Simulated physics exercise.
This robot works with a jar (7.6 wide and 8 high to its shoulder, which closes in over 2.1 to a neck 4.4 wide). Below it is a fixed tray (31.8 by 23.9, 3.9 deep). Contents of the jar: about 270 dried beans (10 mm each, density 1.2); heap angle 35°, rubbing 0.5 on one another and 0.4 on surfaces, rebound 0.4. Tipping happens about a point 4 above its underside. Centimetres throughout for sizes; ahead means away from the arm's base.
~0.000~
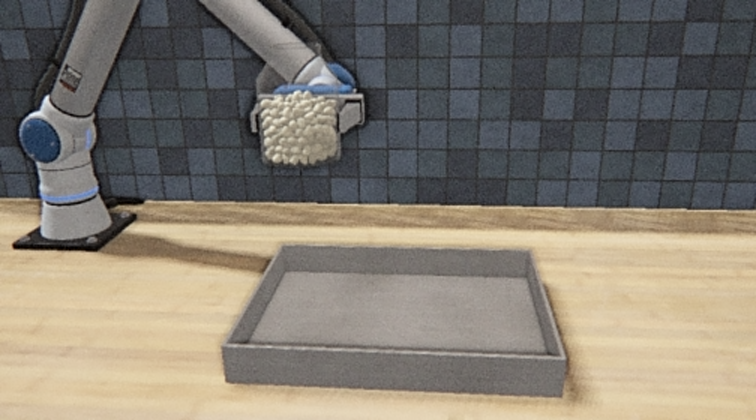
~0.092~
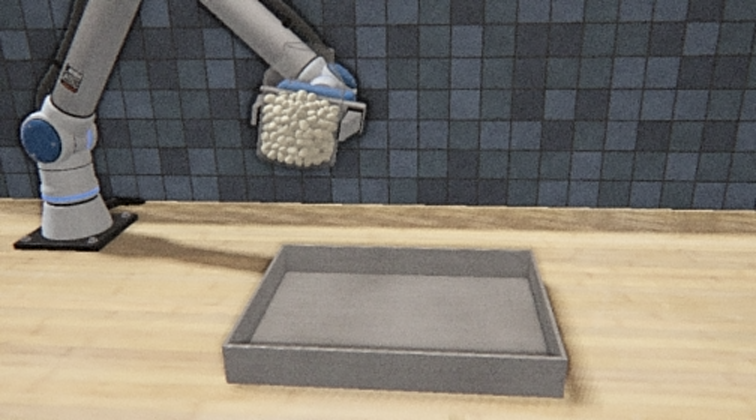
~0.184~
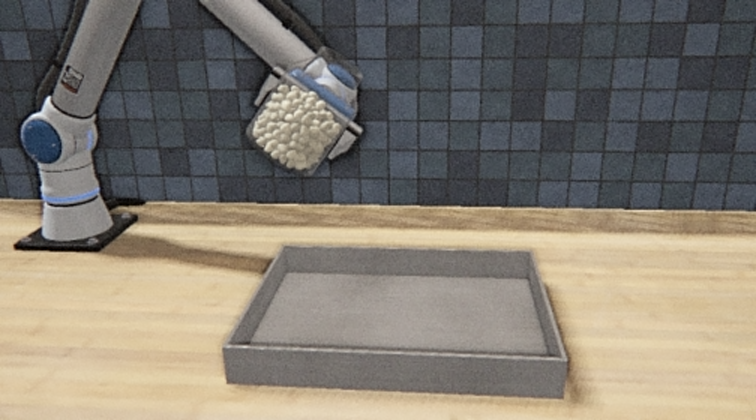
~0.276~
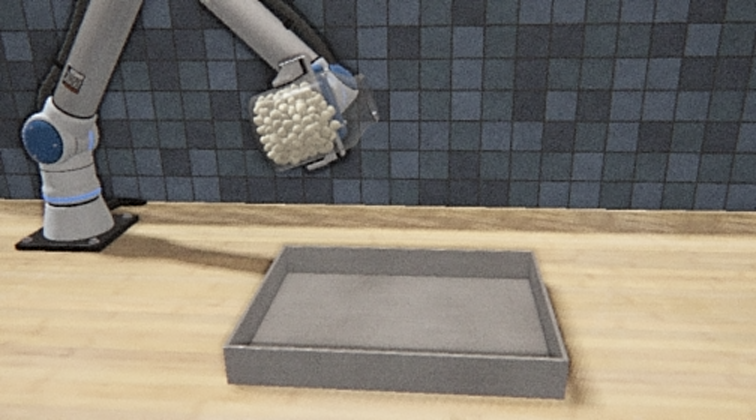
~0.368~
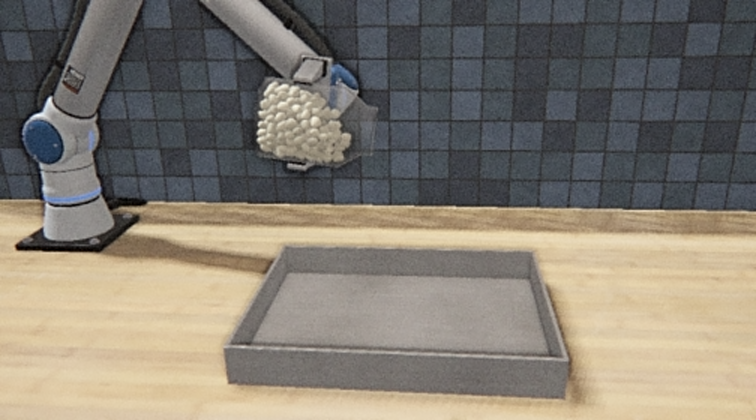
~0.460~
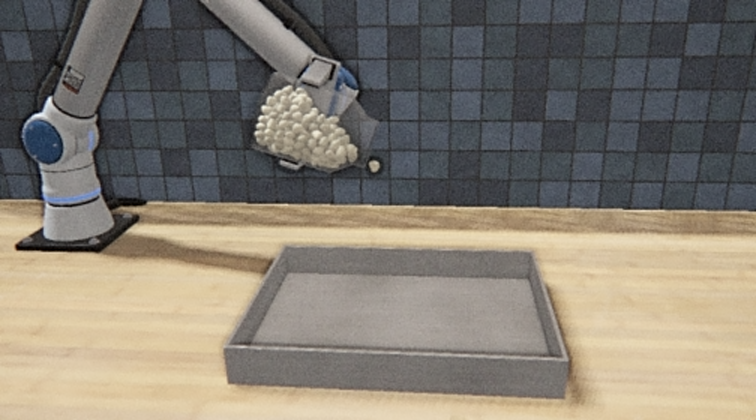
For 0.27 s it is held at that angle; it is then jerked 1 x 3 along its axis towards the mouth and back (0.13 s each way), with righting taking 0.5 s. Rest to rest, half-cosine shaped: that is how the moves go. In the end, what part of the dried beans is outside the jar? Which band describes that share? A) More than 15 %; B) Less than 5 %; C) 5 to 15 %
Option C: 5 to 15 %.
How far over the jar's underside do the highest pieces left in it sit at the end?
I'd say close to 7.0 cm from the underside.
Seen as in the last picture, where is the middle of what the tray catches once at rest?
Roughly at pixel (439, 316).
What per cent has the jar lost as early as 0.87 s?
5 % by then.
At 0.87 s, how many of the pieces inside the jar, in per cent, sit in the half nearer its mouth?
Mouth-half share: Approx. 60 %.
After 0.87 s, tipped 108°, highest piece 24 above the table; 253 in the jar, 14 in the tray.
After 1.28 s, tipped 39°, highest piece 28 above the table; 247 in the jar, 20 in the tray.
After 1.69 s, upright, highest piece 27 above the table; 247 in the jar, 20 in the tray.
After 2.39 s, upright, highest piece 27 above the table; 247 in the jar, 20 in the tray.
In the end, 247 in the jar, 20 in the tray. That is 7 % outside the jar.
